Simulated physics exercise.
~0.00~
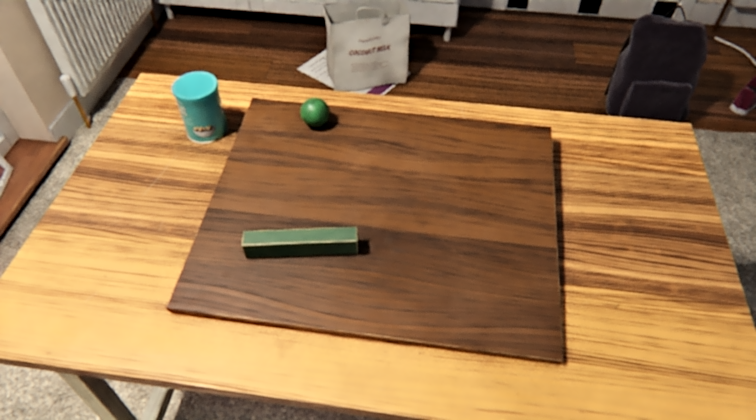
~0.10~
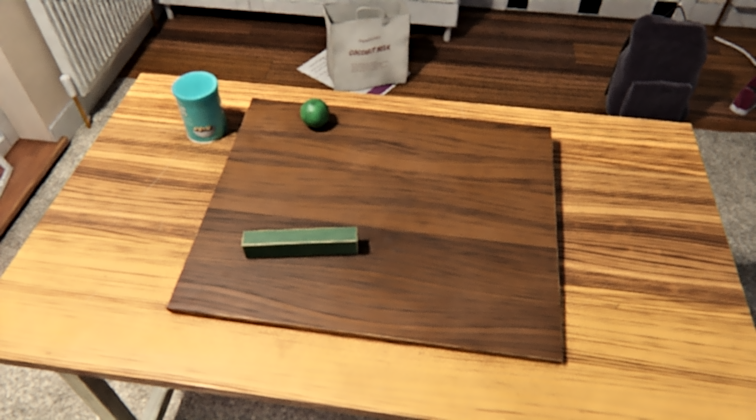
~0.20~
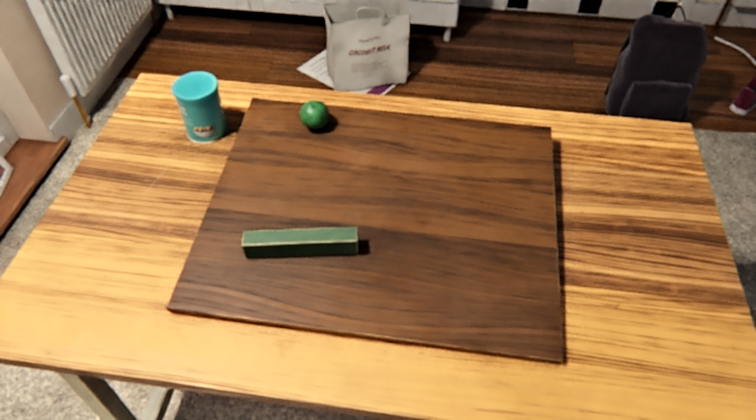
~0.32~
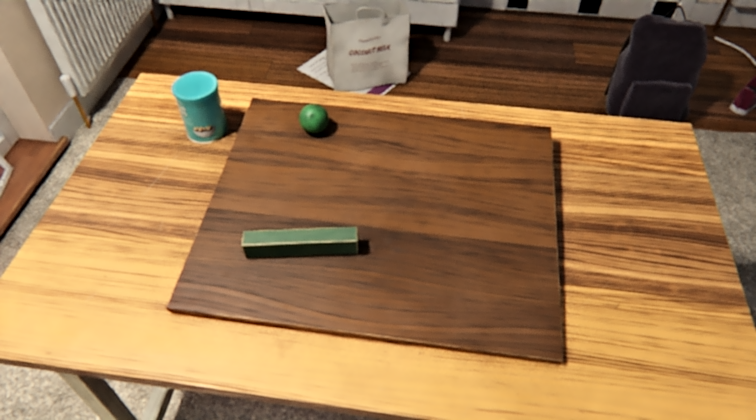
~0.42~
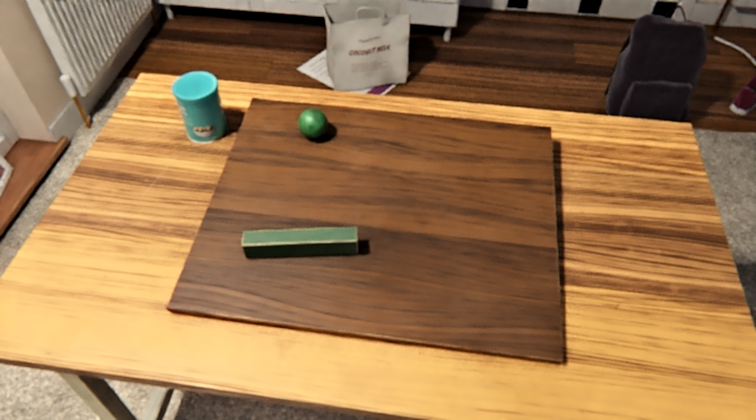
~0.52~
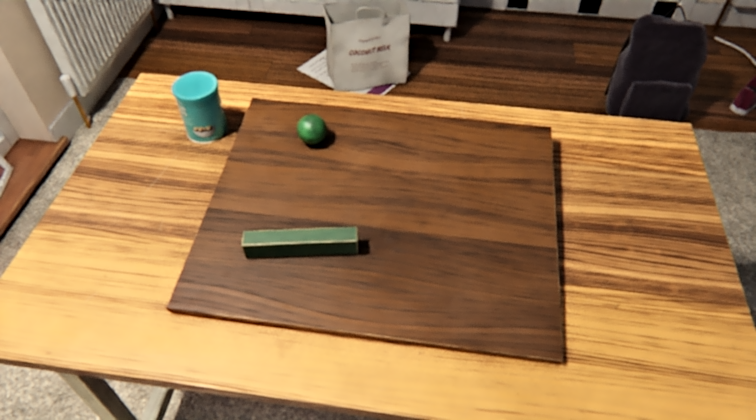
A dark wooden board lies on a table as a green ball rolls slightly forward.
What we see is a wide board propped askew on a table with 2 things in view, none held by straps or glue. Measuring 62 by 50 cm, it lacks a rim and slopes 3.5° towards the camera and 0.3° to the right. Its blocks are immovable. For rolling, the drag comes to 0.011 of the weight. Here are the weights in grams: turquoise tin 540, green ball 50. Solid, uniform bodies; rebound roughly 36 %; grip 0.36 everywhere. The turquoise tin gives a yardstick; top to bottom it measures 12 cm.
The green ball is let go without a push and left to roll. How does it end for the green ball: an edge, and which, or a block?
Answer: No border, stopped.
After 0.92 s, 29 cm of board to the near edge; green ball near (305, 169).
After 1.12 s, 22 cm of board to the near edge; green ball near (299, 200).
At rest (2.2 s), 18 cm of board to the near edge; turquoise tin in place, give or take 8 cm. Seen from the same camera at the end, green ball near (287, 219).
